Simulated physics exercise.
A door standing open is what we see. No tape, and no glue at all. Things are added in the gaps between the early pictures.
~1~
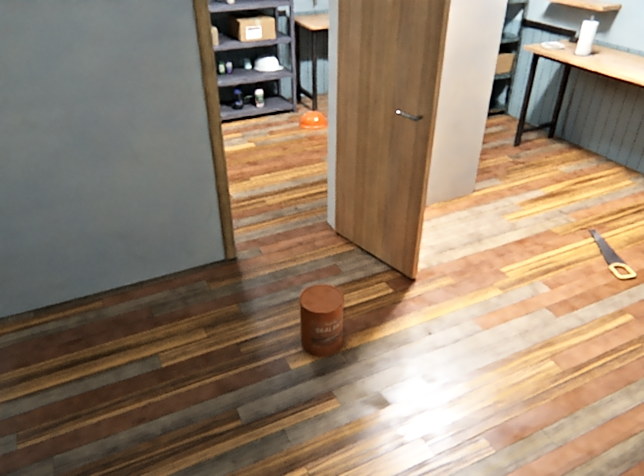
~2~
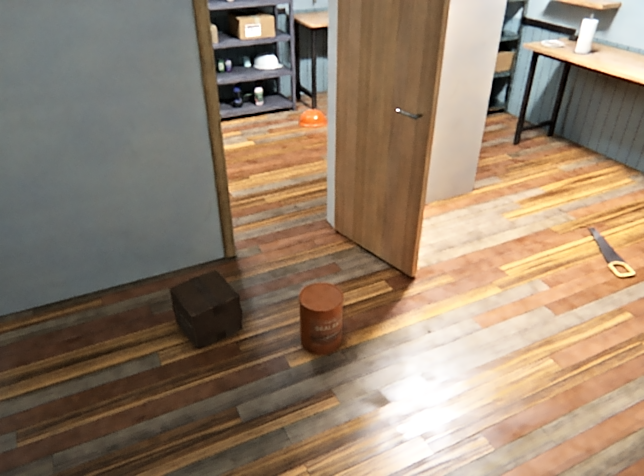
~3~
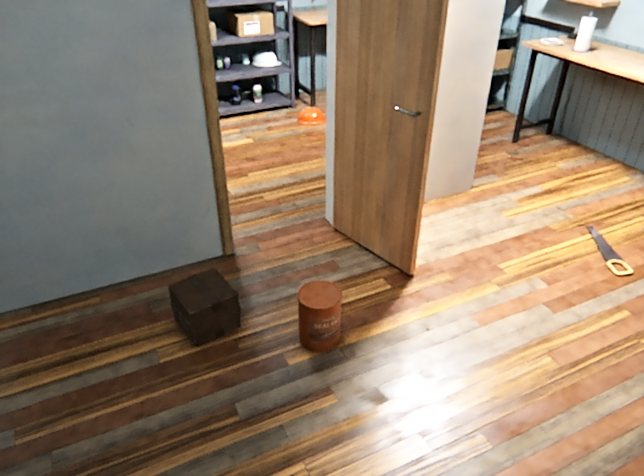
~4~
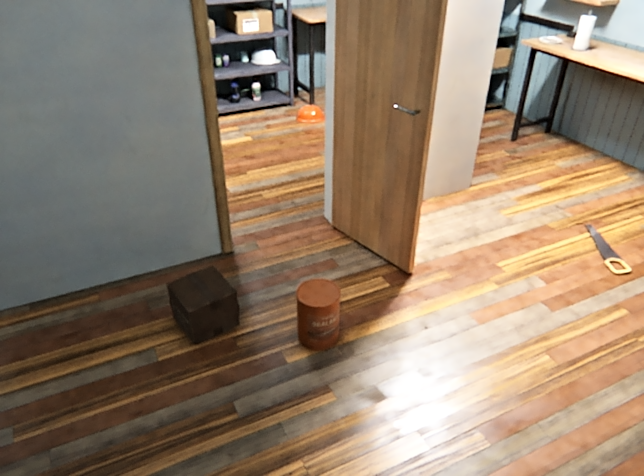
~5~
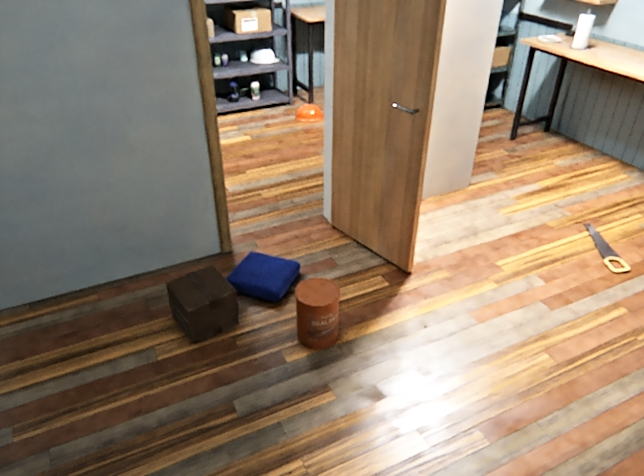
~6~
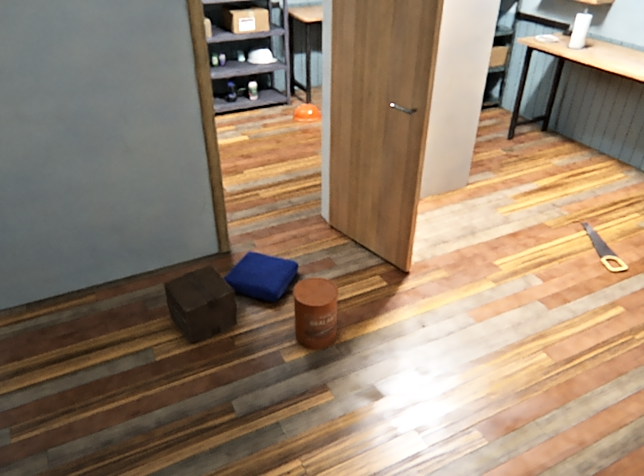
At the start, a wooden door stands wide open beside an orange-brown pail on the striped plank floor. A dark brown box appears to the left of the pail, and later a blue cushion appears between them, slightly behind. The door stays still throughout.
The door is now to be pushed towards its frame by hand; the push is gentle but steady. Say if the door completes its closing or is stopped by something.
My bet is the door will touch the frame.
Then, 1.80 s on from there, open by 55°.
Then, 2.60 s on from there, open by 28°; blue cushion shifted a little near (231, 270).
In the end, open by 0°; moved from the start, blue cushion; the other 2 unmoved. At the end, from the last picture's camera, blue cushion near (208, 270).
